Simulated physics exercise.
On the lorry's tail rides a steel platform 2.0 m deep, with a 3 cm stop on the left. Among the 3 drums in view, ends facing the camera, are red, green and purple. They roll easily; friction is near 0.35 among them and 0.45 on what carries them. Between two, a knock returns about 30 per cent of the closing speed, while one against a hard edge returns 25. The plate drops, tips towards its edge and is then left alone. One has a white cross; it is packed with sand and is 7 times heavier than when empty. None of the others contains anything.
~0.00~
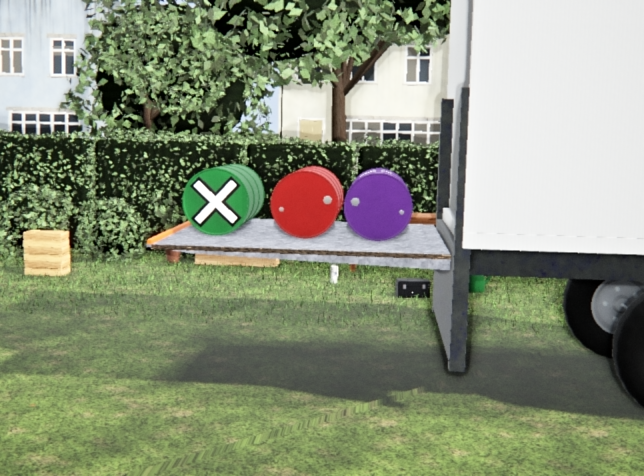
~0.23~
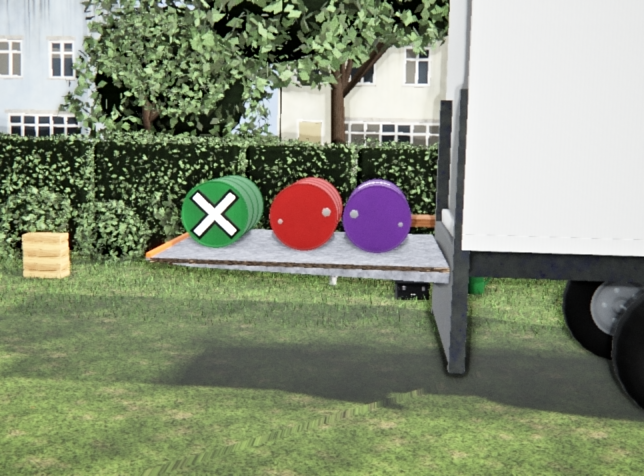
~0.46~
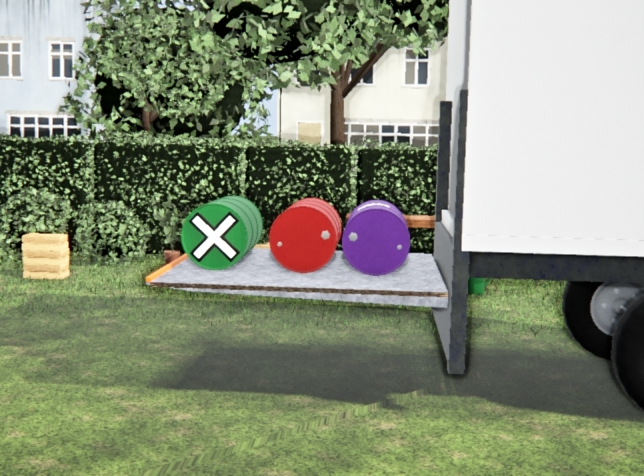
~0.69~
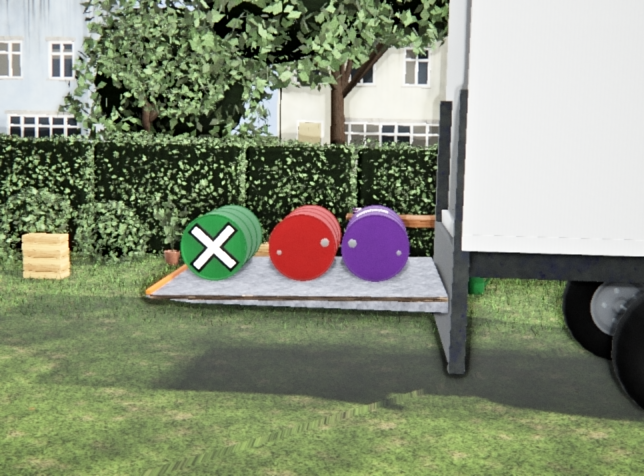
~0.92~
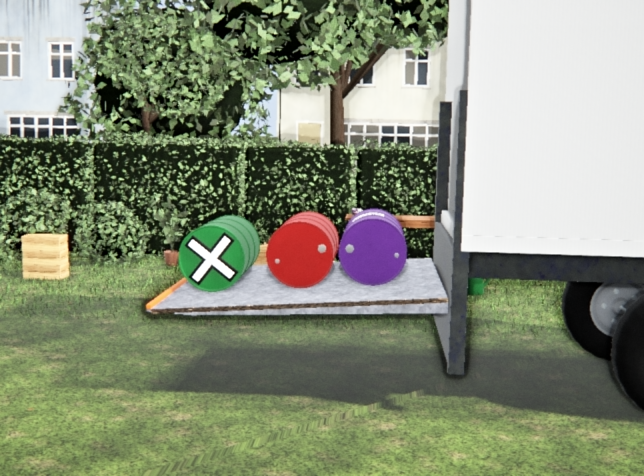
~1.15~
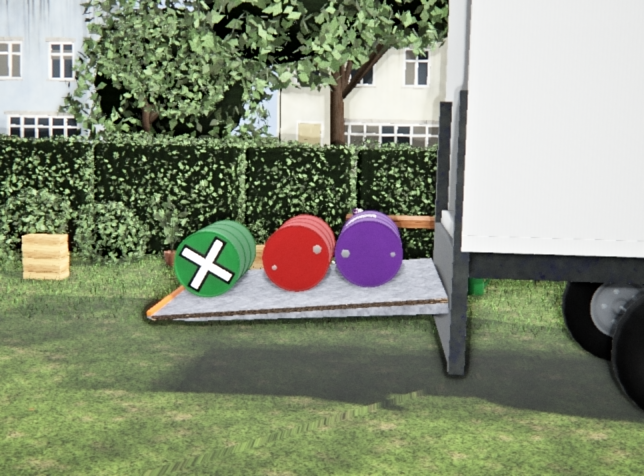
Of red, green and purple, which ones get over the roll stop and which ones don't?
Red drum stays put, green stays put, purple stays put.
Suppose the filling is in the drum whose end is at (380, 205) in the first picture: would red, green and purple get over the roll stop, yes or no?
Red does, green does, purple does.
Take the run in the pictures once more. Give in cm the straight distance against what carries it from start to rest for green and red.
Green: 20; red: 35.
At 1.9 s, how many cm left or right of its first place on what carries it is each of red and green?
Red: 30 to the left; green: 25 to the left.
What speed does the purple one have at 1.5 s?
Speed approx. 0.3 m/s.
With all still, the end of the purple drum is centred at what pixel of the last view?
My best guess is somewhere around (318, 257).
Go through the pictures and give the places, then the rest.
The first picture shows red (305, 205), green (216, 202), purple (378, 207); plate level; stop at (149, 242); white cross at (216, 202).
The second picture shows red (303, 217), green (215, 214), purple (377, 219); plate level.
The third picture shows red (303, 240), green (214, 237), purple (376, 242); plate level.
The fourth picture shows red (302, 248), green (214, 247), purple (375, 248); plate tilted 2°; stop at (148, 292).
The fifth picture shows red (300, 255), green (211, 259), purple (373, 252); plate tilted 4°.
The sixth picture shows red (296, 259), green (207, 264), purple (369, 254); plate tilted 6°; stop at (149, 314).
Then, 1.5 s in, red is on the plate, 85 cm from the stop, rolling left; green is on the plate, 20 cm from the stop, rolling left; purple is on the plate, 135 cm from the stop, rolling left; 0 of 3 are off.
Then, 1.9 s in, red is on the plate, 65 cm from the stop, rolling left; green is on the plate, 5 cm from the stop; purple is on the plate, 120 cm from the stop, rolling left; 0 of 3 are off.
Then, 2.3 s in, red is on the plate, 60 cm from the stop; green is on the plate, 15 cm from the stop; purple is on the plate, 110 cm from the stop; 0 of 3 are off.
In the end (2.8 s), red is on the plate, 60 cm from the stop; green is on the plate, 10 cm from the stop; purple is on the plate, 105 cm from the stop; 0 of 3 are off.
